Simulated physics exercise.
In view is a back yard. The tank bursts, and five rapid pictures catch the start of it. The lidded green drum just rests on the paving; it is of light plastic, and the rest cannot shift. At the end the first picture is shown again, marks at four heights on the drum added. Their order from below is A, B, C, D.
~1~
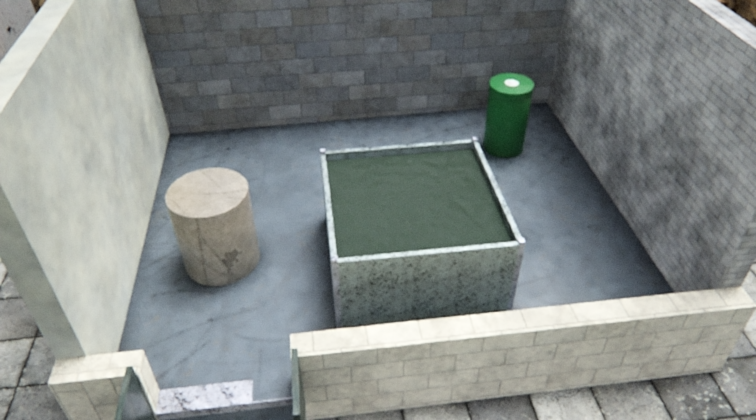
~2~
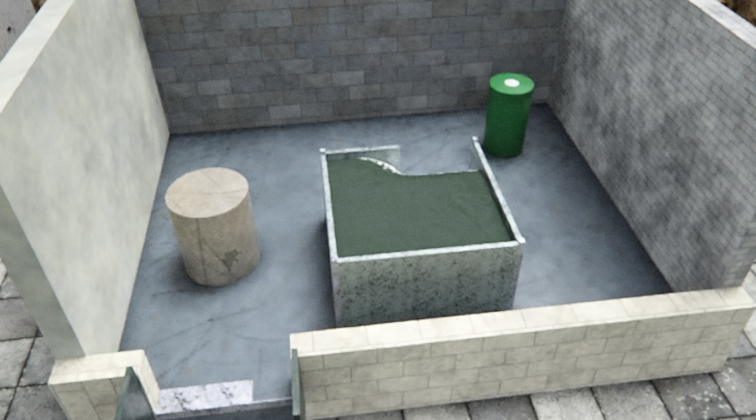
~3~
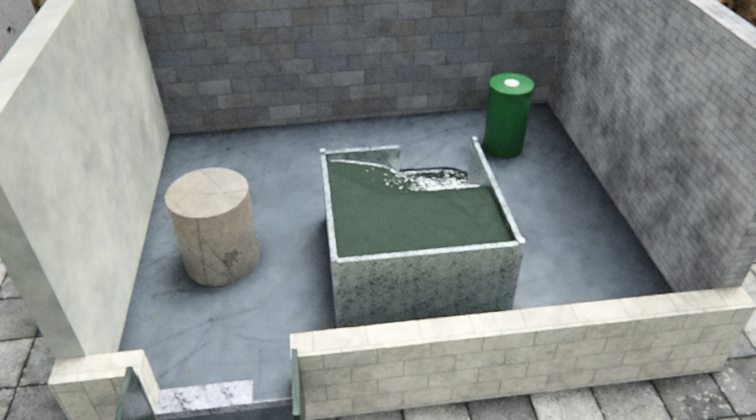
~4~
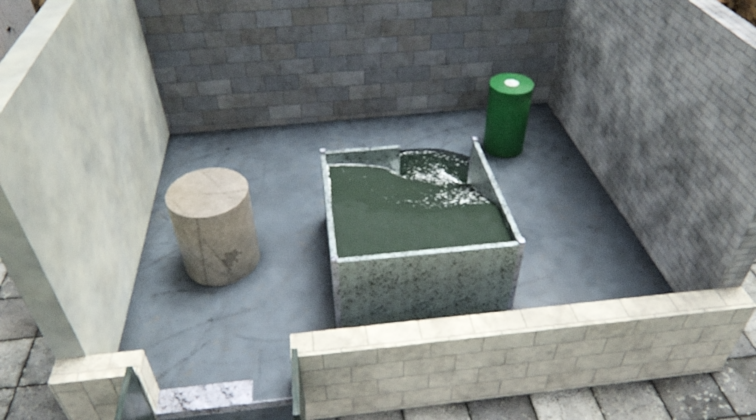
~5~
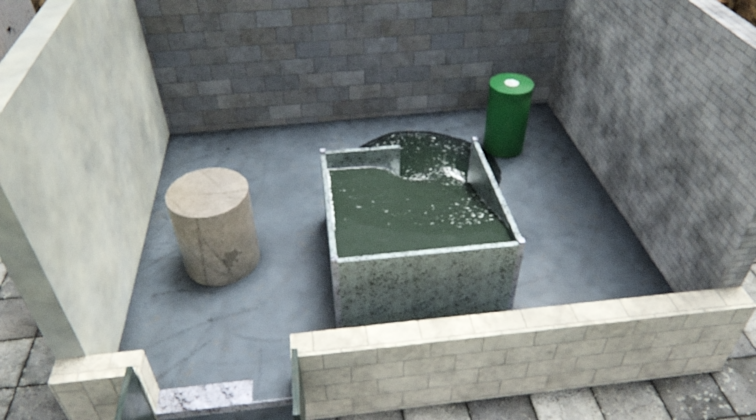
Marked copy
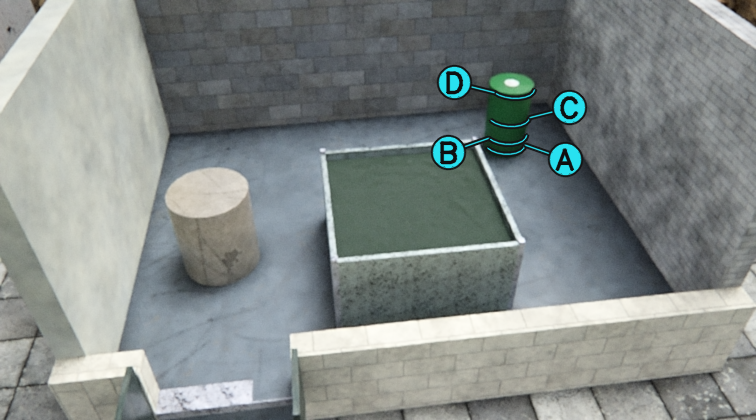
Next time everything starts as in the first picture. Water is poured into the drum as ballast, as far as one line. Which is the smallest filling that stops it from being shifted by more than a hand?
That is line C.
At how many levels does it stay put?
Two of the four.
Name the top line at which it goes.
B.
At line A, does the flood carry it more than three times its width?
Yes.
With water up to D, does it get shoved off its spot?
No, not at all.
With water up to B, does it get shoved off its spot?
Yes.
On the marked copy, A at (510, 154); B at (511, 144); C at (514, 126); D at (518, 98); from the bottom up A, B, C, D.
Choosing A, it is pushed about 5 times its own width away.
Choosing B, it is pushed about twice its own width away.
Choosing C, it does not move.
Choosing D, it does not move.
